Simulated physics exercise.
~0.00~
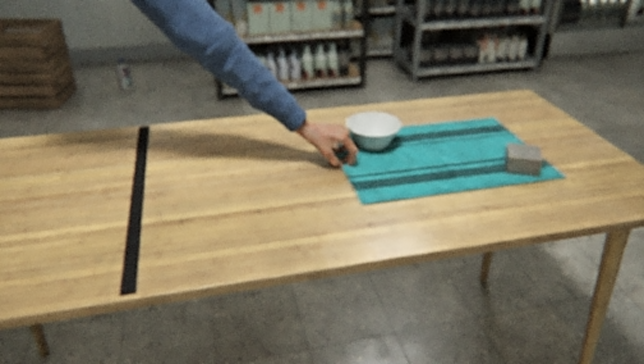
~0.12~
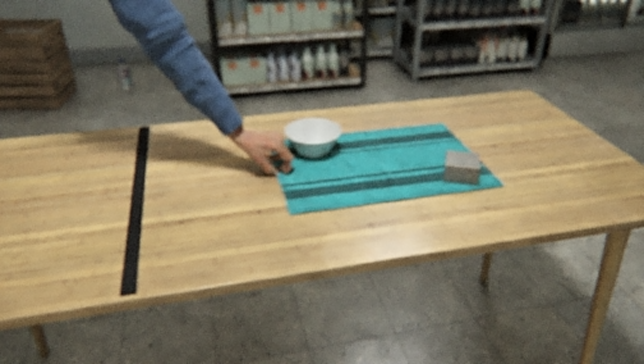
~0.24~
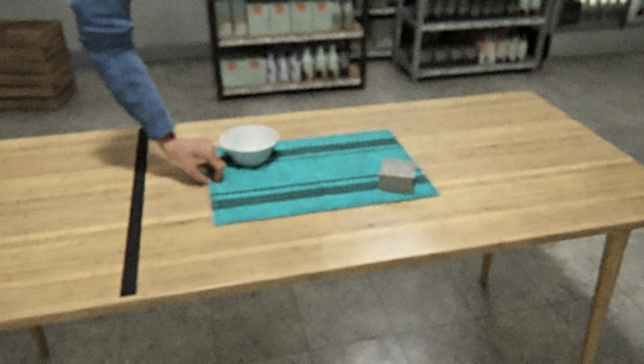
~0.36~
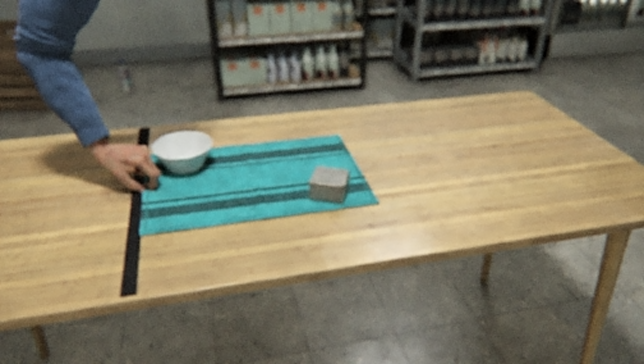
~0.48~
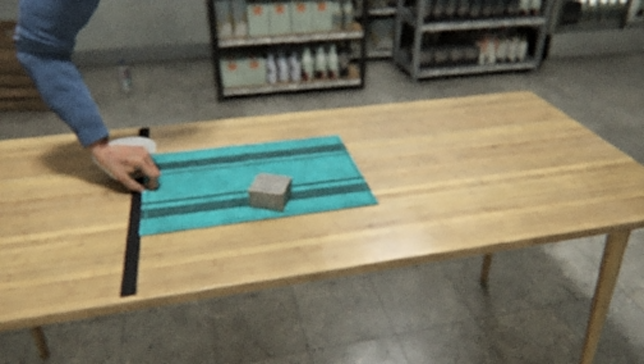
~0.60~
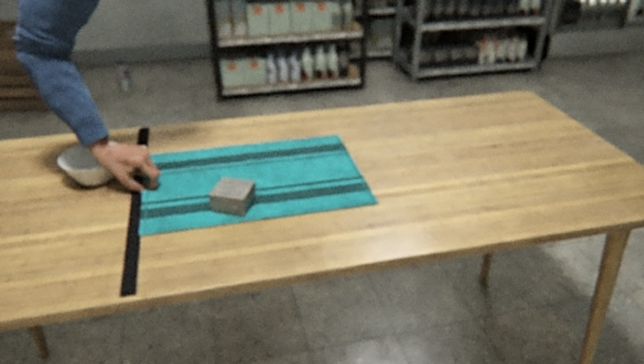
A turquoise tea towel carrying a white bowl and a grey block is pulled left across a wooden table by a hand, stopping at a dark strip of tape. The bowl slides off the front edge past the tape, while the block slides left but stays on the cloth.
